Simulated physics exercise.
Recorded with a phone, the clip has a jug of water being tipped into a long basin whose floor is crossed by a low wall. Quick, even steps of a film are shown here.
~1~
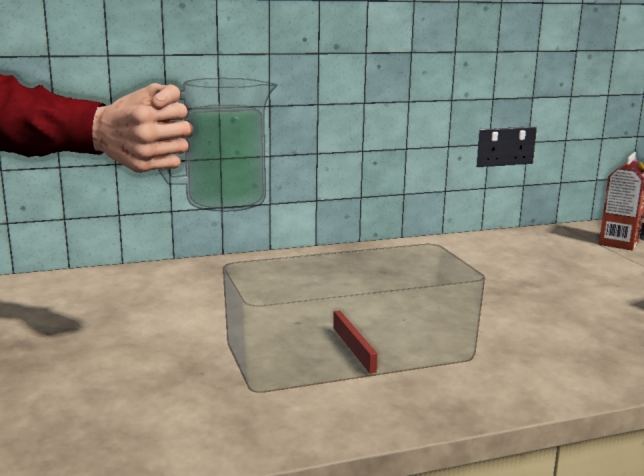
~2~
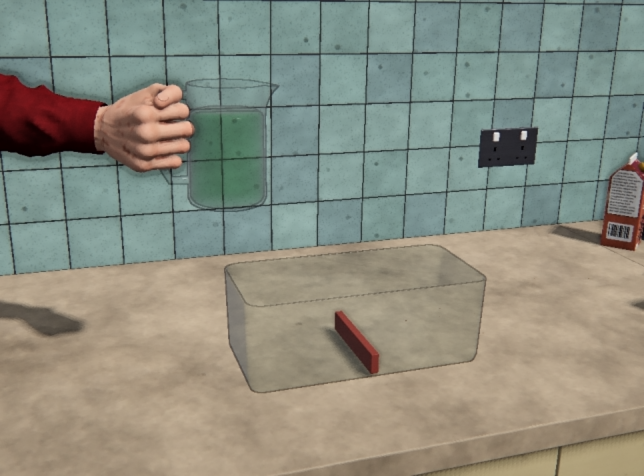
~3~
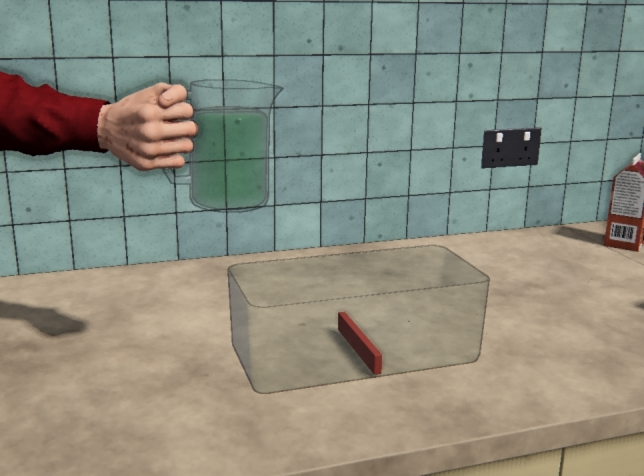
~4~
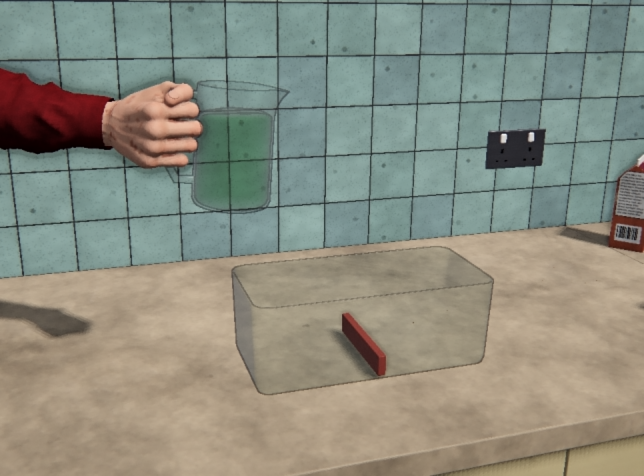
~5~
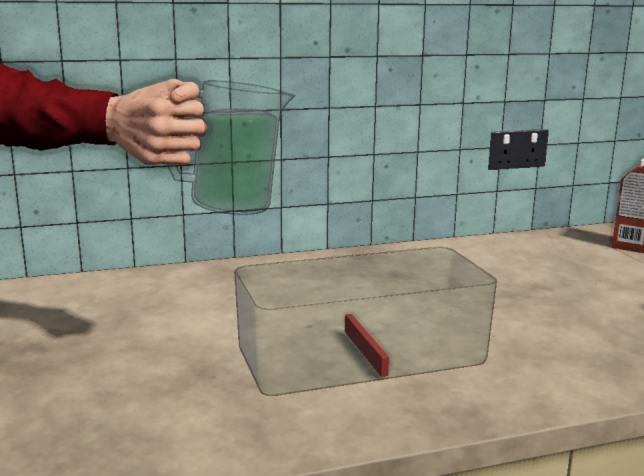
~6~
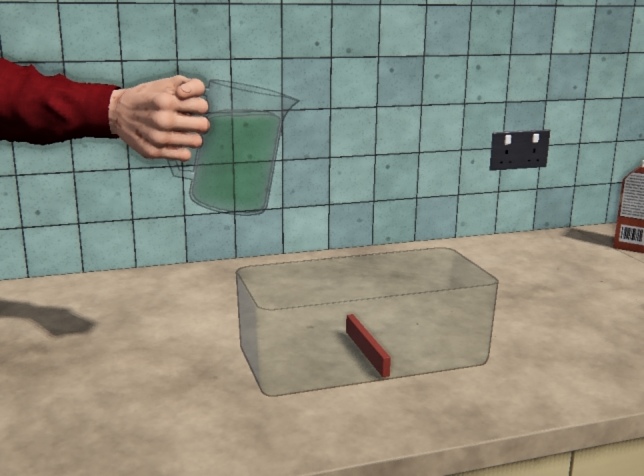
On a kitchen counter against blue-green tiles, a hand in a red sleeve holds a clear jug of green-tinted water upright, above and left of a long, empty clear basin with a low red wall across its floor. The hand then gradually tilts the jug slightly to the right, while the view shifts slightly.
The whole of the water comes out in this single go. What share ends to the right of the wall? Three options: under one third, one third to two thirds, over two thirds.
Answer: One third to two thirds.
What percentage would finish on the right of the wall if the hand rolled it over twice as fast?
Some 35 per cent.
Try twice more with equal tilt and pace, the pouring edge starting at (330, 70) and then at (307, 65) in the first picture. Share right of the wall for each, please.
First try 85 %, second try 85 %.
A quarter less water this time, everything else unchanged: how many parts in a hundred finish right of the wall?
The share comes to some 20 parts in a hundred.
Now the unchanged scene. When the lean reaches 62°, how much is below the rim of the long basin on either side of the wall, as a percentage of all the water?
The left part holds 0 percent and the right part 0 percent.
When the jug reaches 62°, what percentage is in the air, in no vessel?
Something close to 5 percent of it.
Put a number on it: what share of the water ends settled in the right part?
Share approx. 40 per cent.
A moment on, the jug is tipped part way and 94 per cent is still to pour, 0 is left of the wall and 0 right of it.
Next, the jug is tipped on its side and 54 per cent is still to pour, 11 is left of the wall and 12 right of it.
Then the jug is tipped right over and 13 per cent is still to pour, 39 is left of the wall and 38 right of it.
Later the jug is tipped right over and 2 per cent is still to pour, 56 is left of the wall and 40 right of it.
At rest 57 per cent lies left of the wall, 41 right of it and 1 outside.
